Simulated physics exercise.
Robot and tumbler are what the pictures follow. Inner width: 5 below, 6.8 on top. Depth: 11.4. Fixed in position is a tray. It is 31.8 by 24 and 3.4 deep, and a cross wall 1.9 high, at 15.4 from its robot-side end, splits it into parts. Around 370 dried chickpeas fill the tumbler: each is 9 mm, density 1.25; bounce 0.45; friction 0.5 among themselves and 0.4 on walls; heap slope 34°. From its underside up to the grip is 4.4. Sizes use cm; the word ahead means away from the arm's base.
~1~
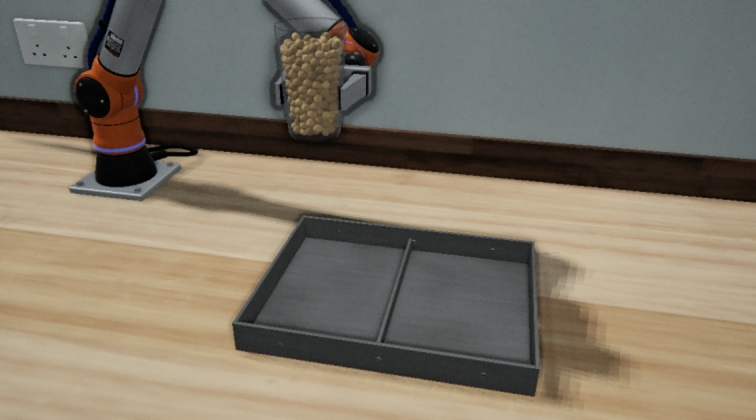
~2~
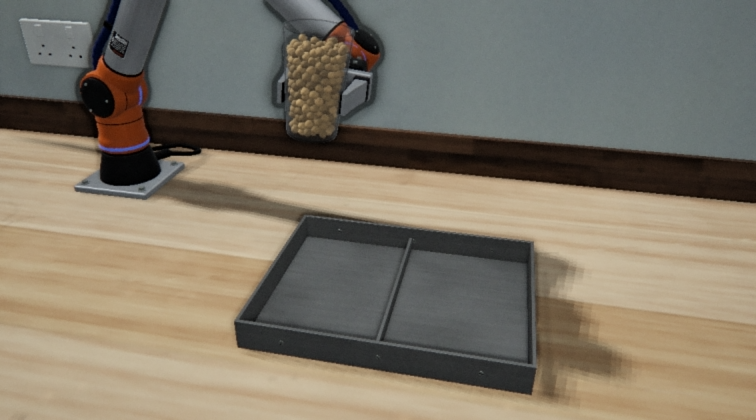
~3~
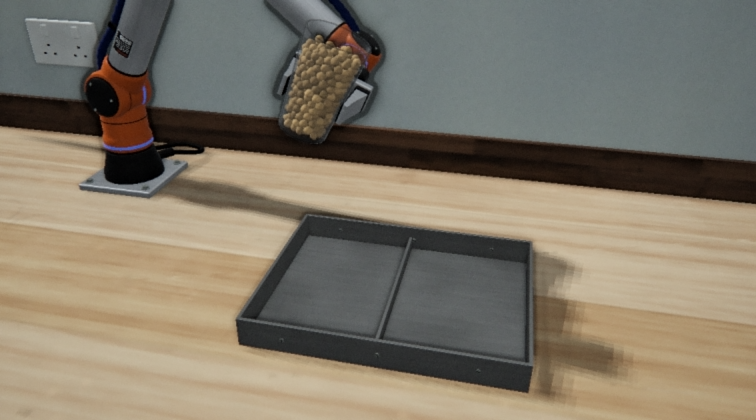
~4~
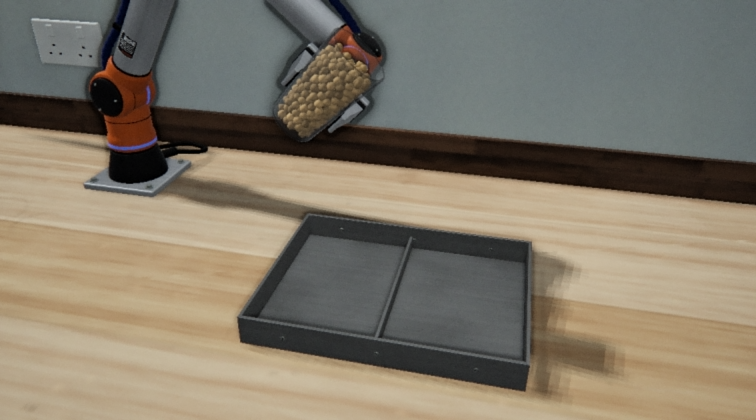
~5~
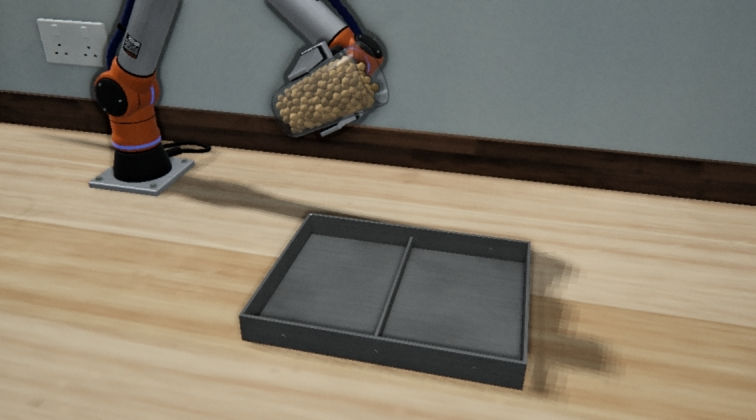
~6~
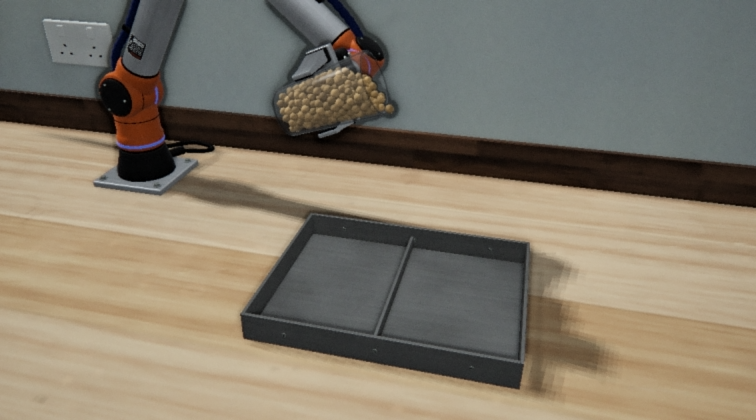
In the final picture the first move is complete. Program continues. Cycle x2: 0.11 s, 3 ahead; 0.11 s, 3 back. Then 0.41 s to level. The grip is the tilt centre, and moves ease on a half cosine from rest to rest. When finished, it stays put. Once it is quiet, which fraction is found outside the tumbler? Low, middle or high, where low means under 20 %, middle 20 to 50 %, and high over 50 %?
Middle, 20 to 50 %.
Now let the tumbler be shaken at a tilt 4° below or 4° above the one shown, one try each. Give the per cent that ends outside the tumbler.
About 20 per cent for the first try and 35 per cent for the second.
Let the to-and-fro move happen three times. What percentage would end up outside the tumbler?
Then roughly 35 percent.
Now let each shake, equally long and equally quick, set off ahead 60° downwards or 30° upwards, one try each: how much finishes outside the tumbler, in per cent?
I'd say close to 5 percent for the first and close to 35 percent for the second.
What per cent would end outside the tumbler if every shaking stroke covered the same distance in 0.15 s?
It would come to roughly 10 %.
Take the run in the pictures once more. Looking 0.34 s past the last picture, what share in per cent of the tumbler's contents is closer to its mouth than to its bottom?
Mouth half: Close to 50 per cent.
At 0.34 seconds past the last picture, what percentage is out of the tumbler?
I'd put it at some 15 per cent at that point.
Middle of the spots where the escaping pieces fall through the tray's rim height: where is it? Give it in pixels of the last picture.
Check roughly (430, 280) in the last picture.
Then, 0.34 s on, tilted 67° forward, highest piece 29 above the table; 317 in the tumbler, 14 in the far-side part, 1 in the robot-side part, 36 in flight or on a rim.
Then, 0.68 s on, tilted 25° forward, highest piece 32 above the table; 274 in the tumbler, 75 in the far-side part, 17 in the robot-side part, 2 on the table or floor.
Then, 1.05 s on, level, highest piece 32 above the table; 274 in the tumbler, 74 in the far-side part, 18 in the robot-side part, 2 on the table or floor.
Then, 2.10 s on, level, highest piece 32 above the table; 274 in the tumbler, 74 in the far-side part, 18 in the robot-side part, 2 on the table or floor.
In the end, 274 in the tumbler, 74 in the far-side part, 18 in the robot-side part, 2 on the table or floor. That is 26 % outside the tumbler.
